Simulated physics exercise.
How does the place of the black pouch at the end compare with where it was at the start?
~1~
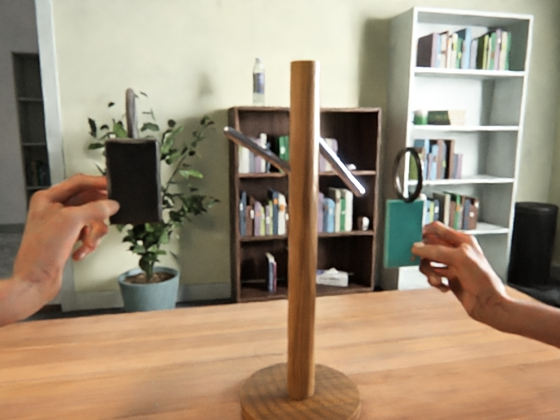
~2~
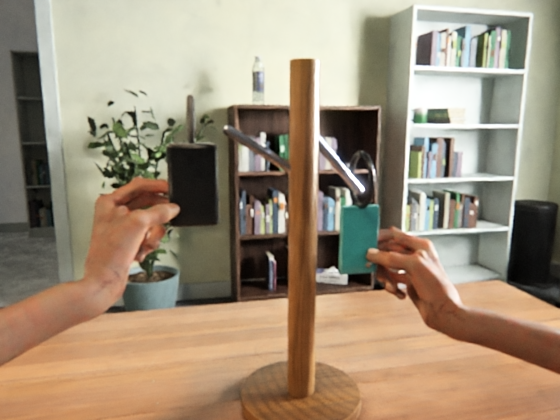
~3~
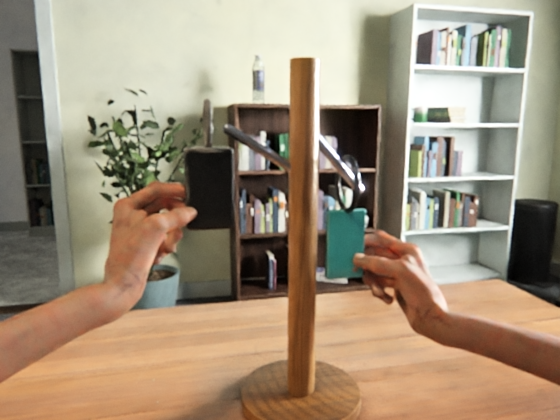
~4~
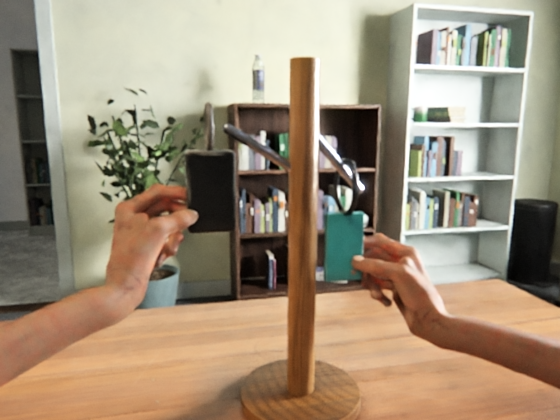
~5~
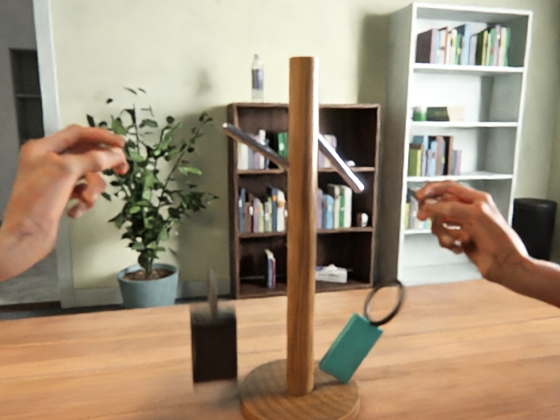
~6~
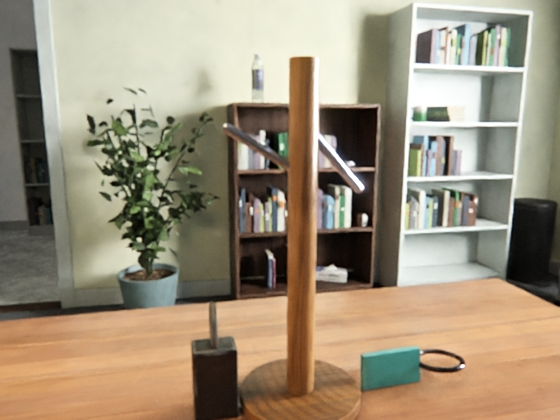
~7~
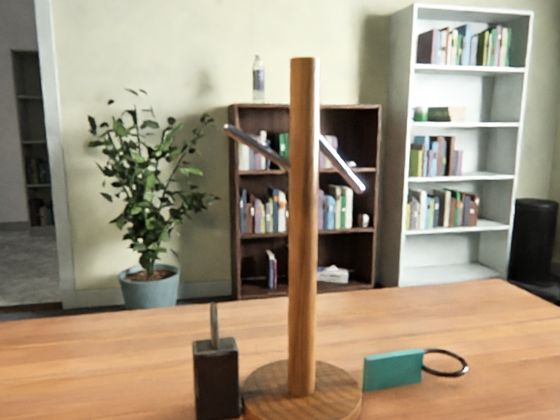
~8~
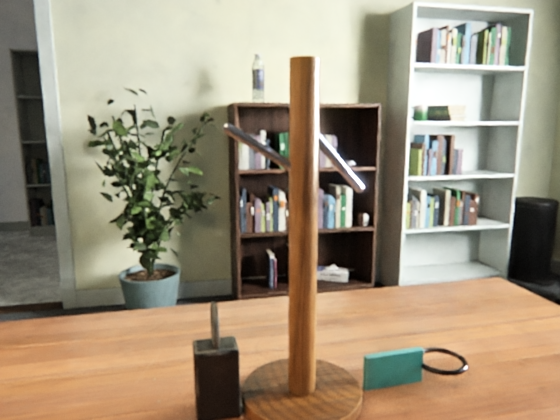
At the start the black pouch was held up in the hand at the left, in front of the plant. By the end it was lower and further right, resting on the table just left of the stand's base.
